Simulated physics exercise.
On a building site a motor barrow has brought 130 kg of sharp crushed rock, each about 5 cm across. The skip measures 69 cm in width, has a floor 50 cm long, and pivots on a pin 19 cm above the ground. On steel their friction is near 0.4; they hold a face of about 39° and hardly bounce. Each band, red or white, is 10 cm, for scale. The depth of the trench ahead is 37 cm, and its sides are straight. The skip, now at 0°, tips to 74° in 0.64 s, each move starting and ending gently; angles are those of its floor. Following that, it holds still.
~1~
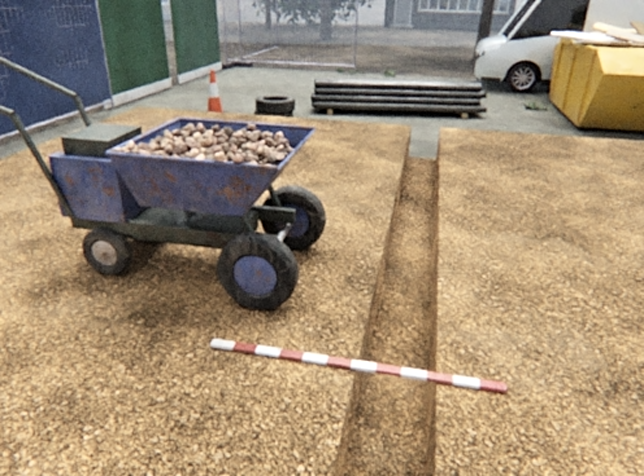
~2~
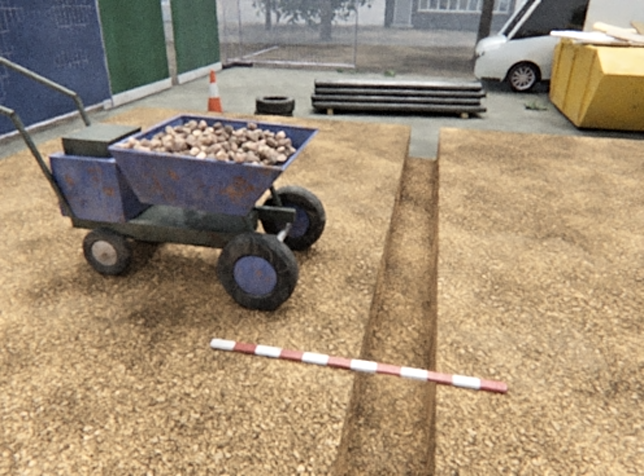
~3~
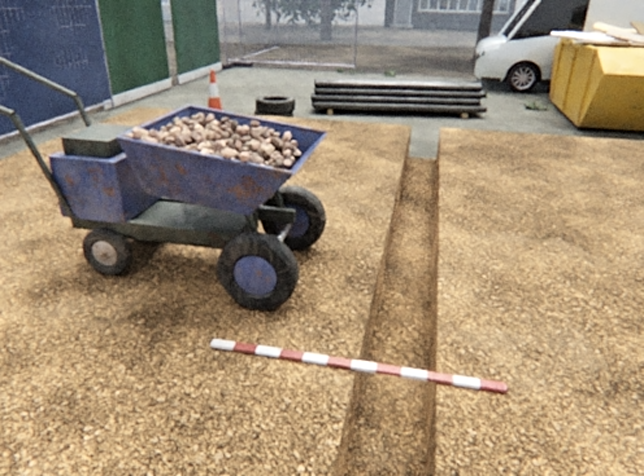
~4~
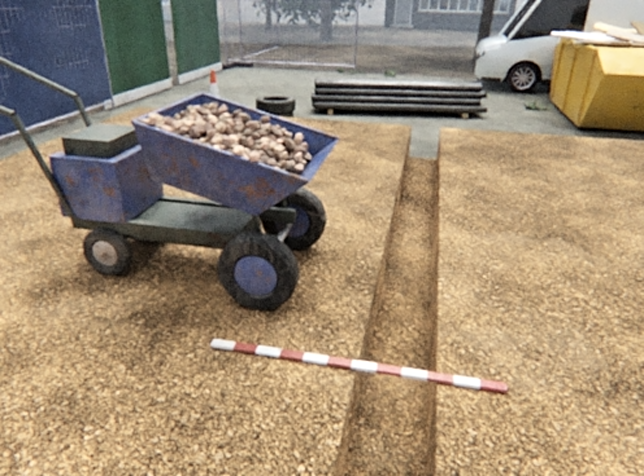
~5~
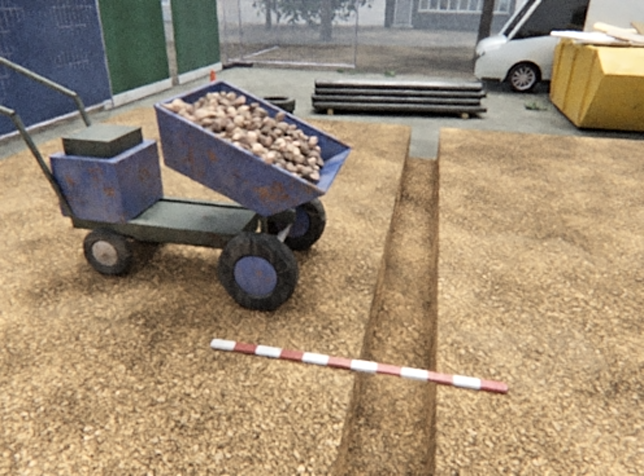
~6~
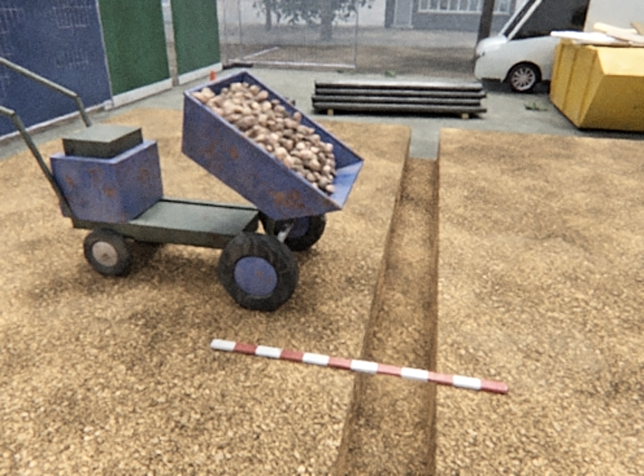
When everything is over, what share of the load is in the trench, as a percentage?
Close to 68 in a hundred.
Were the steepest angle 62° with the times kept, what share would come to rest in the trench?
Some 40% would finish there.
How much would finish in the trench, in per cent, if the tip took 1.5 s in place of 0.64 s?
It would be near 95 per cent.
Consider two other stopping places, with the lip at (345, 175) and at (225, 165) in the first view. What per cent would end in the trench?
That gives roughly 20 per cent and roughly 80 per cent.
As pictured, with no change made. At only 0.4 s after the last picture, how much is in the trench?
Close to 35 per cent has got there by then.
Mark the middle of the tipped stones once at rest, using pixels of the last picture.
Middle at around (419, 331), I'd say.
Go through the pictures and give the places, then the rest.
In the first picture, the skip is at 0°, its lip at (278, 169); the top of the load is at (231, 135).
In the second picture, the skip is at 2°, its lip at (282, 170); the top of the load is at (229, 133).
In the third picture, the skip is at 7°, its lip at (292, 174); the top of the load is at (201, 124).
In the fourth picture, lip at (308, 182), floor tilted 14°, highest stones at (202, 113).
In the fifth picture, lip at (325, 194), floor tilted 23°, highest stones at (213, 100).
In the sixth picture, lip at (341, 210), floor tilted 34°, highest stones at (236, 91).
Then, 0.2 s after the last picture the floor is at 62°, 100 % in the skip; the foremost stones are at (366, 231).
Then, 0.4 s after the last picture the floor is at 74°, 57 % in the skip, 35 % in the trench, 8 % past the trench; the foremost stones are at (464, 292).
Then, 0.8 s after the last picture the floor is at 74°, 14 % in the skip, 53 % in the trench, 33 % past the trench; the foremost stones are past the picture's edge.
Then, 2.7 s after the last picture the floor is at 74°, 0 % in the skip, 68 % in the trench, 32 % past the trench; the foremost stones are past the picture's edge.
